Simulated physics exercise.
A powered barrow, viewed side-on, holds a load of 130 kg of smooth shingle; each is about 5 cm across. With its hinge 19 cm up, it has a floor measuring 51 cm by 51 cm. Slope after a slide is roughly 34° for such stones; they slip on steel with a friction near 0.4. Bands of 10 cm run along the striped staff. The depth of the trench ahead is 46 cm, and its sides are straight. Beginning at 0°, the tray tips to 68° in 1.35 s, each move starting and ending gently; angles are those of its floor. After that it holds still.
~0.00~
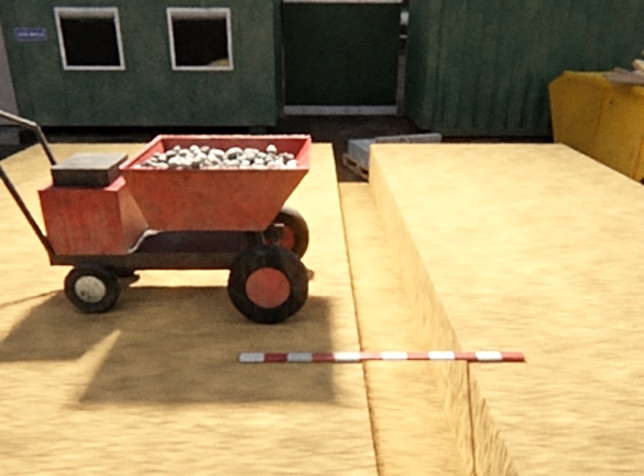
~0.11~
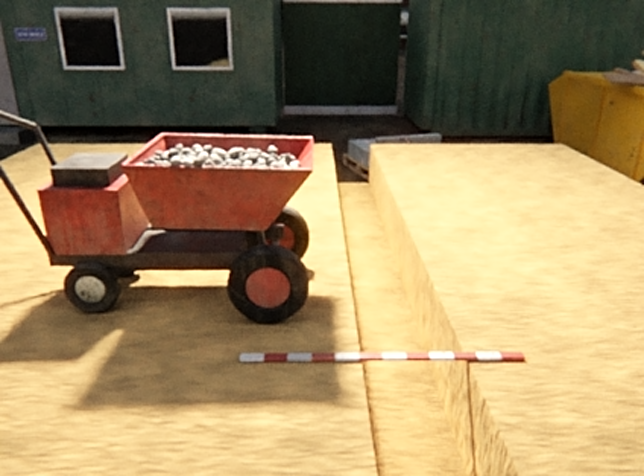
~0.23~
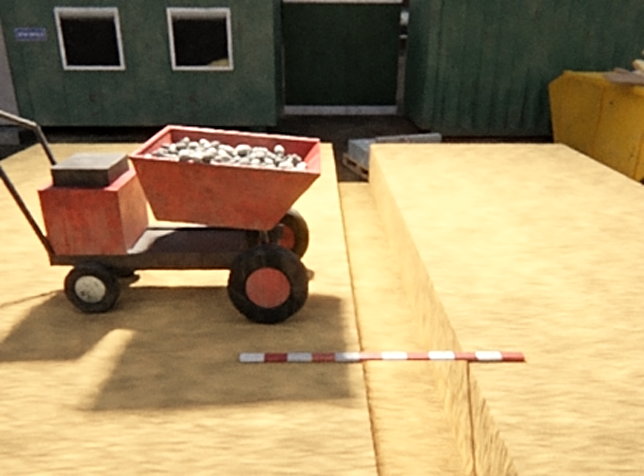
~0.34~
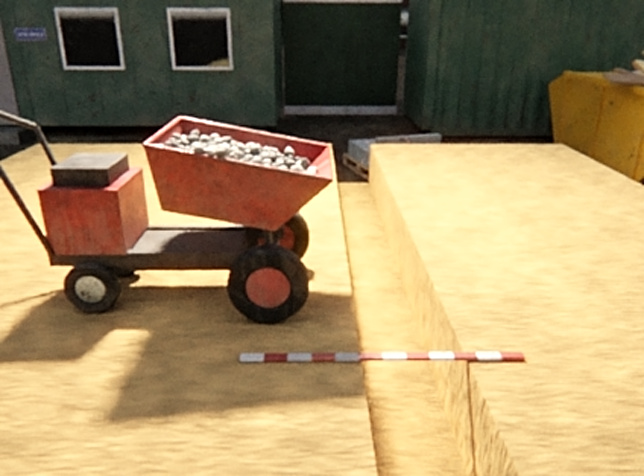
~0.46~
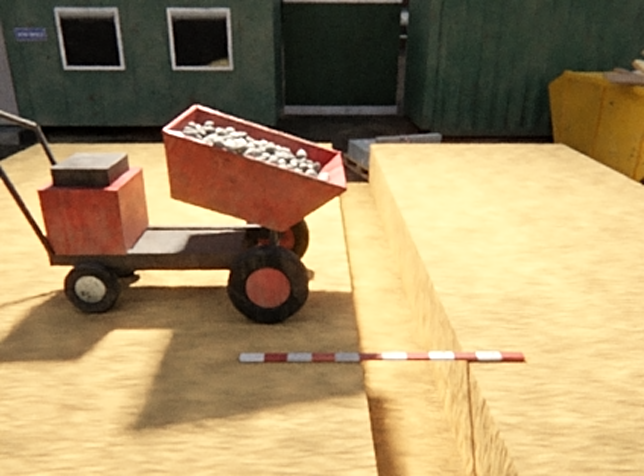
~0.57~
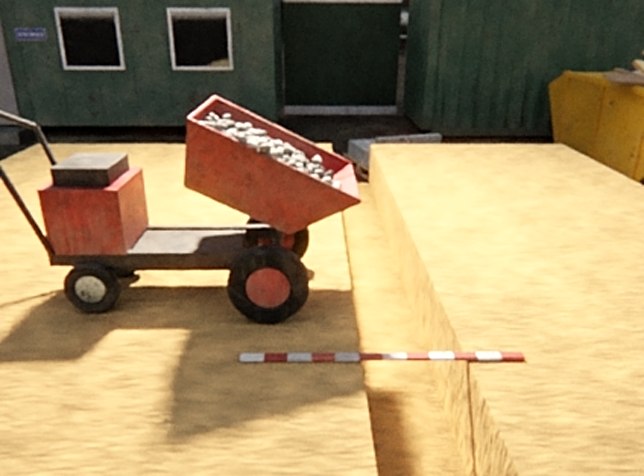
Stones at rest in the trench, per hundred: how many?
Approx. 80 %.
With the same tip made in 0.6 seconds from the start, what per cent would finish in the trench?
I'd put it at roughly 55 per cent.
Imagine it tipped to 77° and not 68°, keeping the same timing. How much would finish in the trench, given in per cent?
In that case around 85 percent.
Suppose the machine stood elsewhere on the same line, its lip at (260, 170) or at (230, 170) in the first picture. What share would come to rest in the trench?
That gives roughly 100 per cent and roughly 90 per cent.
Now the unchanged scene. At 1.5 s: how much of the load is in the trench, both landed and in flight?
By that moment, roughly 30 per cent of the load.
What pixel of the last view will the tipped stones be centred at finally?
(410, 351).
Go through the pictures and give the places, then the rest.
In the first picture, the tray is at 0°, its lip at (309, 170); the top of the load is at (203, 155).
In the second picture, the tray is at 1°, its lip at (312, 171); the top of the load is at (197, 153); the stones move at 0.2 m/s on average.
In the third picture, lip at (321, 174), floor tilted 5°, highest stones at (198, 149); the stones move at 0.4 m/s on average.
In the fourth picture, lip at (333, 181), floor tilted 11°, highest stones at (201, 141); the stones move at 0.5 m/s on average.
In the fifth picture, the tray is at 18°, its lip at (347, 190); the top of the load is at (203, 131); the stones move at 0.6 m/s on average.
In the sixth picture, the tray is at 26°, its lip at (361, 202); the top of the load is at (215, 122); the stones move at 0.7 m/s on average.
After 1.0 s the floor is at 57°; 99 % in the tray, 1 % in the trench; the foremost stones are at (398, 234).
After 1.5 s the floor is at 68°; 59 % in the tray, 31 % in the trench, 10 % past the trench; the foremost stones are at (503, 300).
After 1.8 s the floor is at 68°; 30 % in the tray, 51 % in the trench, 20 % past the trench; the foremost stones are at (581, 290).
After 3.8 s the floor is at 68°; 0 % in the tray, 80 % in the trench, 20 % past the trench; the foremost stones are past the picture's edge.
